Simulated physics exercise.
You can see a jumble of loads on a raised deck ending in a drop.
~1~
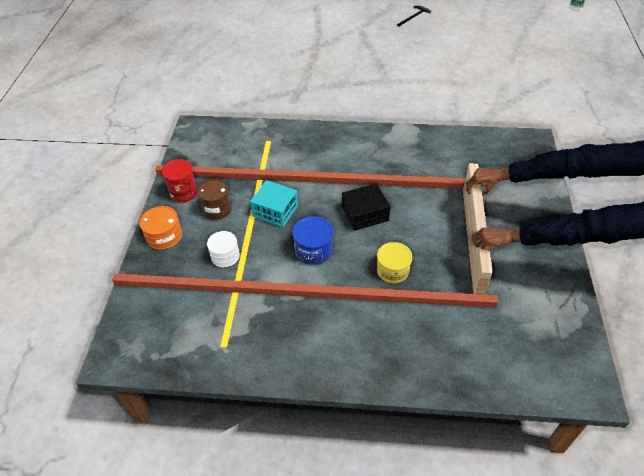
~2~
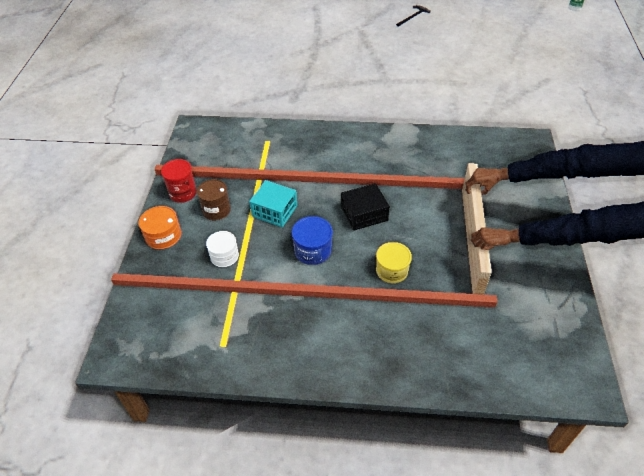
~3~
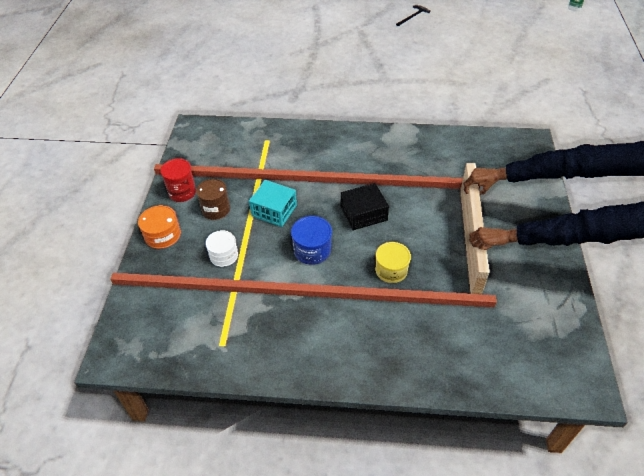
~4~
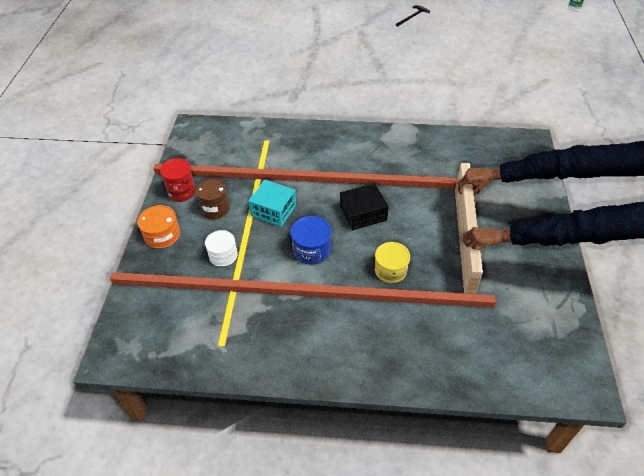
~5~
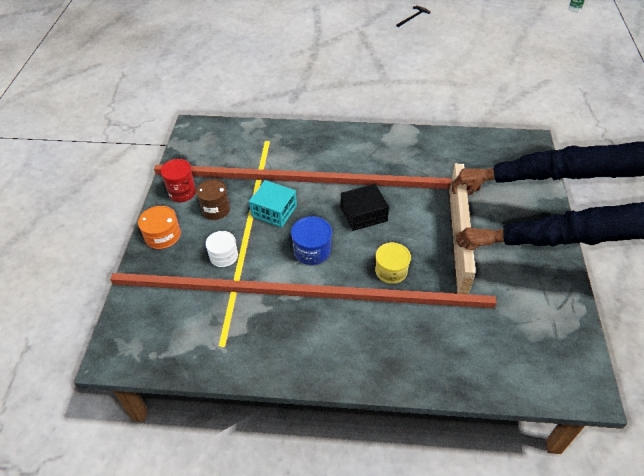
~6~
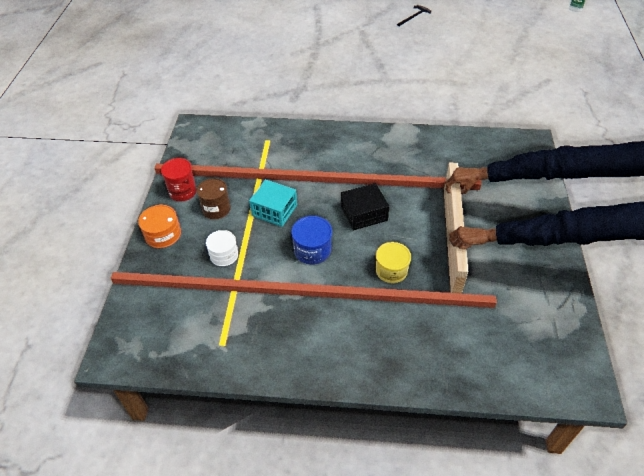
On a raised deck, two hands sliding a plank slightly left between red rails, the scattered pails, canisters and crates staying still.
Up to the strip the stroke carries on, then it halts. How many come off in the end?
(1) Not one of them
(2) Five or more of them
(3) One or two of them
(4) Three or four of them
Answer: 1.
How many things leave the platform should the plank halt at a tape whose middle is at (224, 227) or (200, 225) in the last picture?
Respectively 0 and 1.
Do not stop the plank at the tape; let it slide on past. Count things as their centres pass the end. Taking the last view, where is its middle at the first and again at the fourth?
The middle is near (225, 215) first and near (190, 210) after.
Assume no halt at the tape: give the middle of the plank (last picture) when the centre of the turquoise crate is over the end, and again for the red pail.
About (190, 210), and about (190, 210) for the other.
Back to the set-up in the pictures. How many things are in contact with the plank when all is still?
All in all, 3.
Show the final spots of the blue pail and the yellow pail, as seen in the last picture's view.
They come to rest around (226, 227) and (223, 257).
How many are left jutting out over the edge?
Expected count: 0.
A little later, none off yet; orange canister at rest near (160, 226); red pail at rest near (180, 180); brown canister at rest near (214, 199).
When it is over, the number that fall off is zero.
